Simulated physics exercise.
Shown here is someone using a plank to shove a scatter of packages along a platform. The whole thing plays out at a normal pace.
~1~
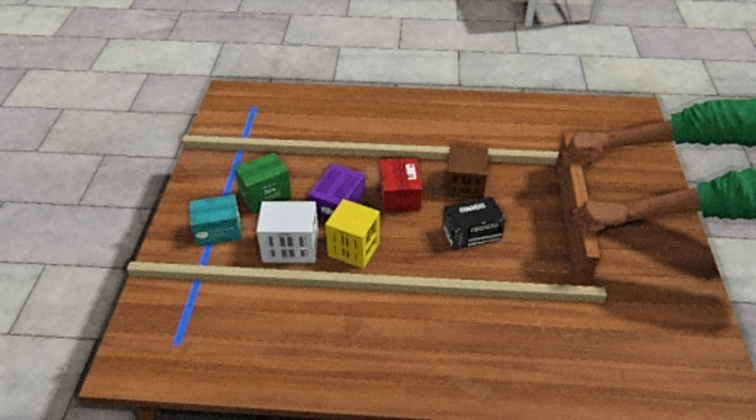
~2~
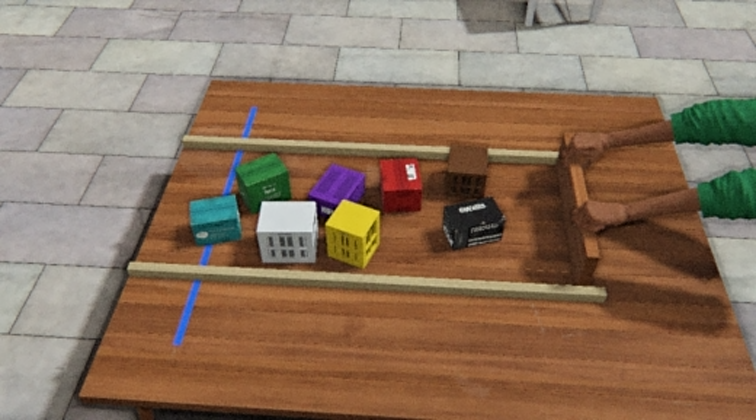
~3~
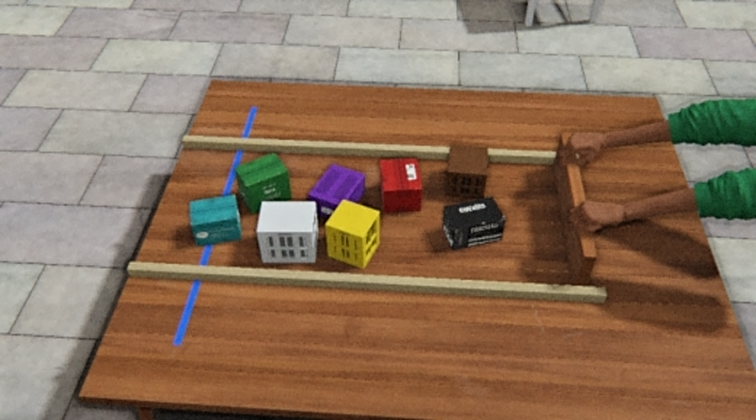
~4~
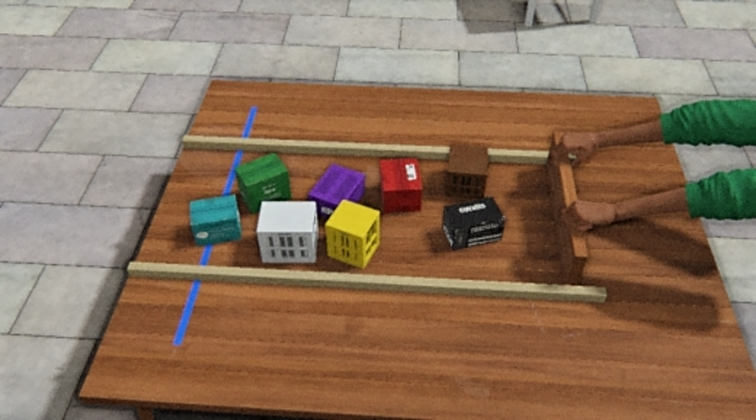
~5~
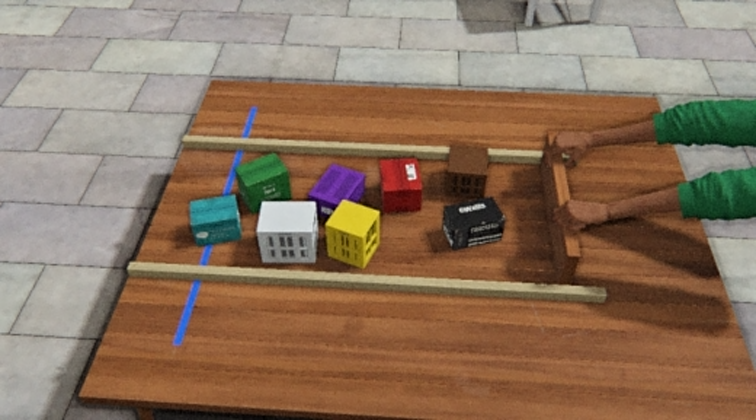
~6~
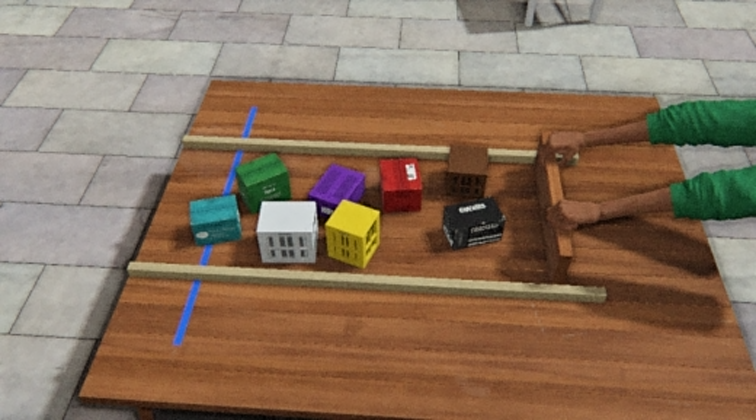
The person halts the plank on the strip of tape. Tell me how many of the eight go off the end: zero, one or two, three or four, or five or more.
My prediction is three or four fallers.
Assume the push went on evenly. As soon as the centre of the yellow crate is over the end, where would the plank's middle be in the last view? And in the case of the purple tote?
The middle is at (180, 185) when it's the yellow crate, and at (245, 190) when it's the purple tote.
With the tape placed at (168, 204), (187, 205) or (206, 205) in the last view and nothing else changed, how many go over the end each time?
So, reaching the ground: 8, then 5, then 5.
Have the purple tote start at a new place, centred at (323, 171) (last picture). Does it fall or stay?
In that case it ends up off.
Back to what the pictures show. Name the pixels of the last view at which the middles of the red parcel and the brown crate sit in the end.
The red parcel settles near (172, 176); as for the brown crate, near (214, 158).
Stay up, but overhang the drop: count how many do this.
That adds up to 2.
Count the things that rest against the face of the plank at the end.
Counting them up gives 3.
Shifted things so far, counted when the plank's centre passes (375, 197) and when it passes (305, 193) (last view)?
By then 6, and later 8.
A little later, none off yet; turquoise parcel at rest near (216, 221); green box at rest near (263, 183); white crate at rest near (289, 233).
When it is over, the number that fall off is three or four; down, purple tote, green box and turquoise parcel.
